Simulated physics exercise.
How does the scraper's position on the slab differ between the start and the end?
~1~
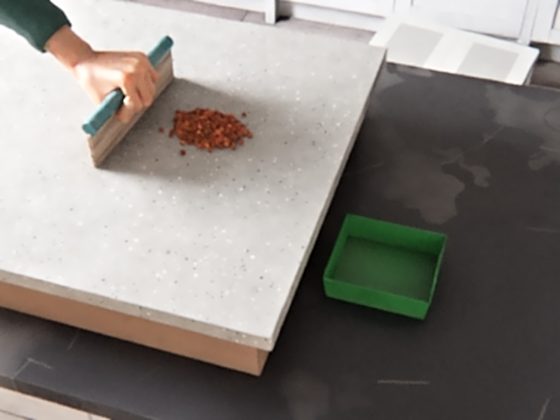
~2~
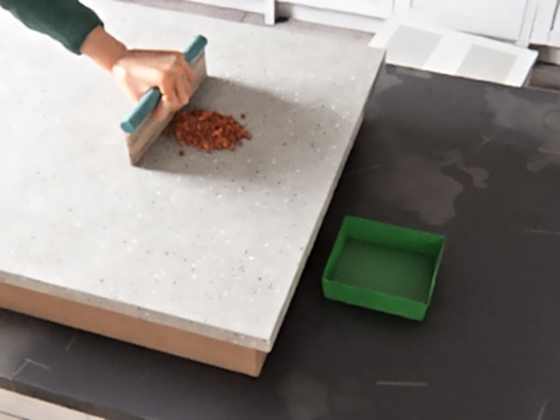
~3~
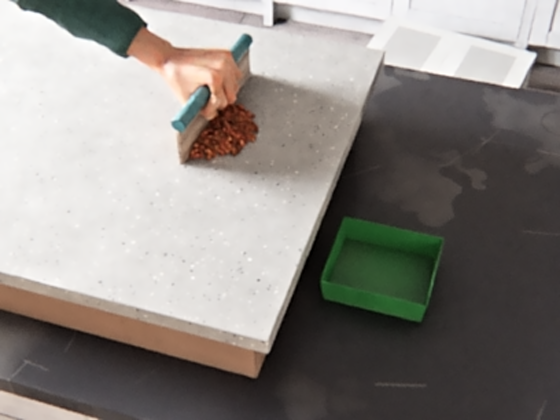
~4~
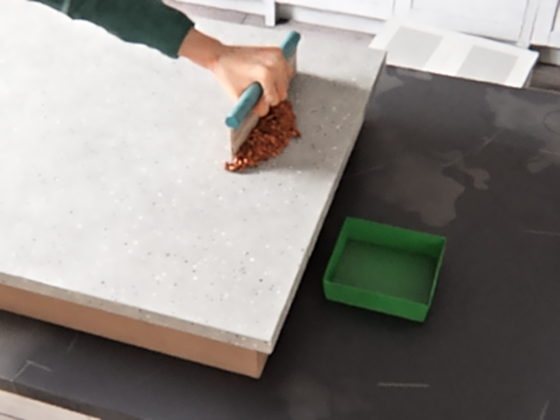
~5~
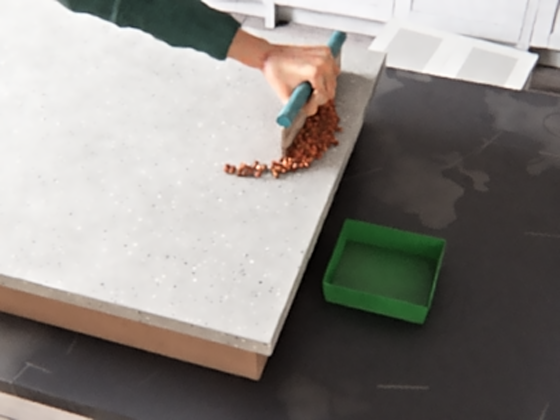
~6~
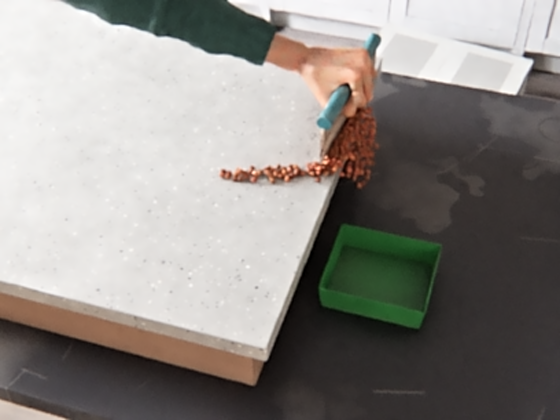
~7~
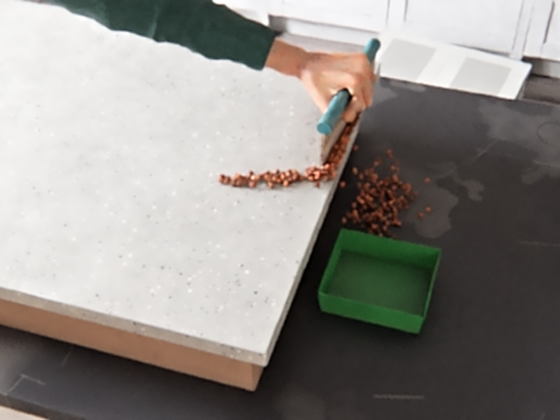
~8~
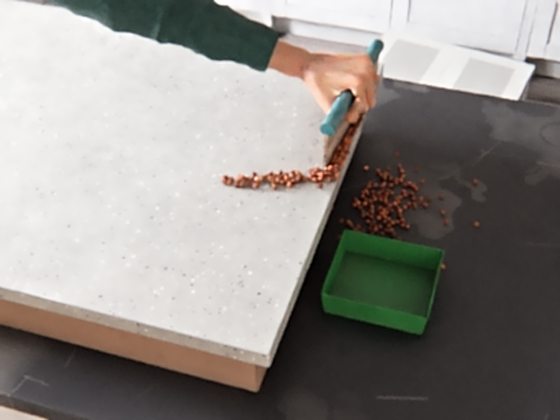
At the start the scraper is on the upper left part of the slab, to the left of the pellet pile. By the end it has moved across to the slab's right edge.
